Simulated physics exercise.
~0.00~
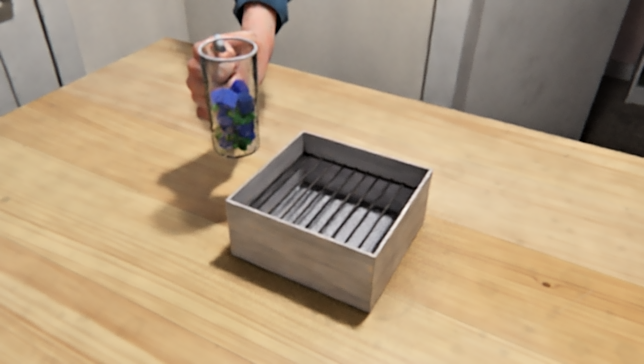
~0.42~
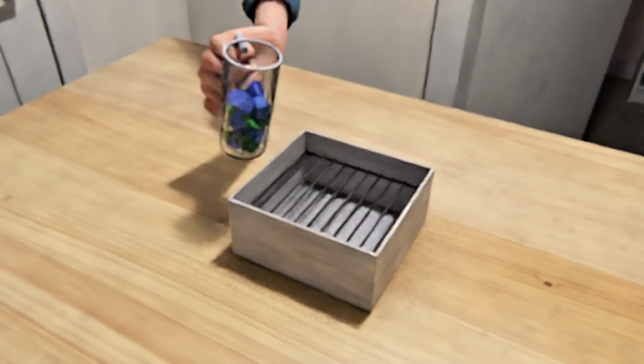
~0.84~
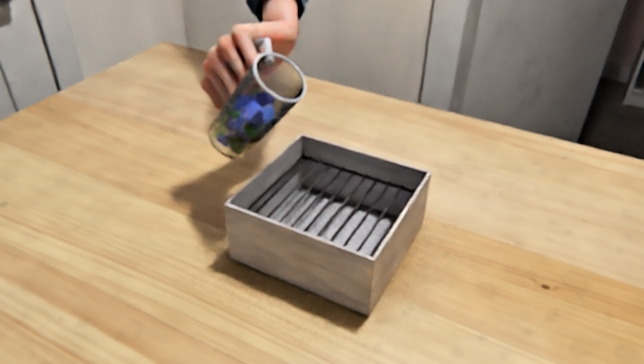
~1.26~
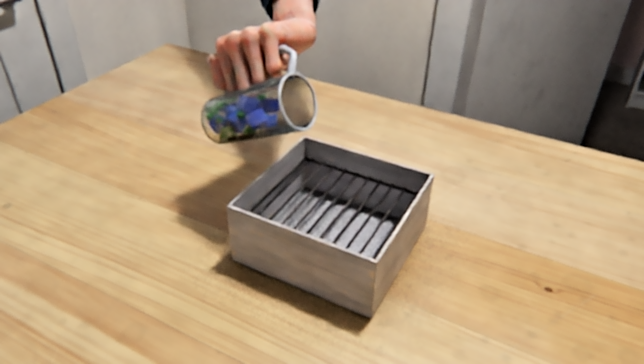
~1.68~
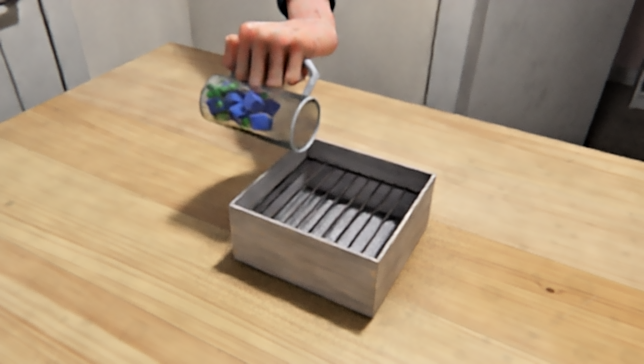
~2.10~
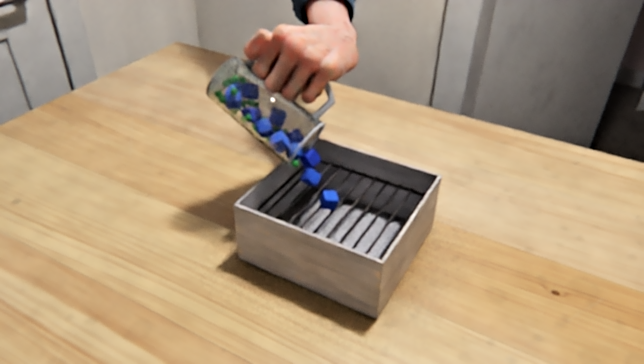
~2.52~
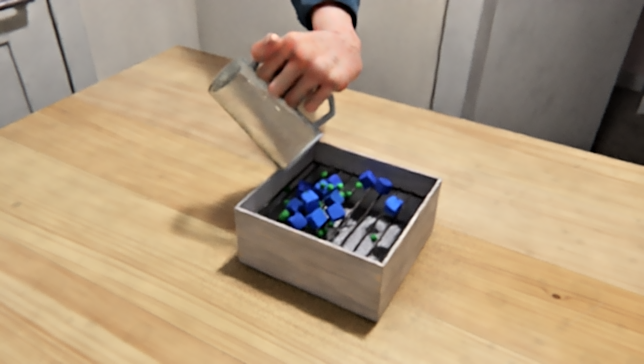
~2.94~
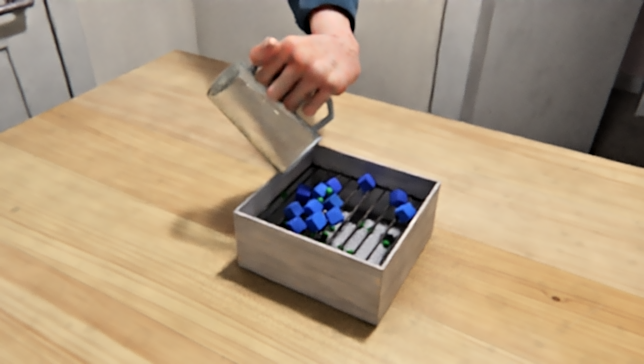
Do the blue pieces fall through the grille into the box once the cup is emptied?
No, the blue pieces stay on top of the grille, while the green ones drop through.
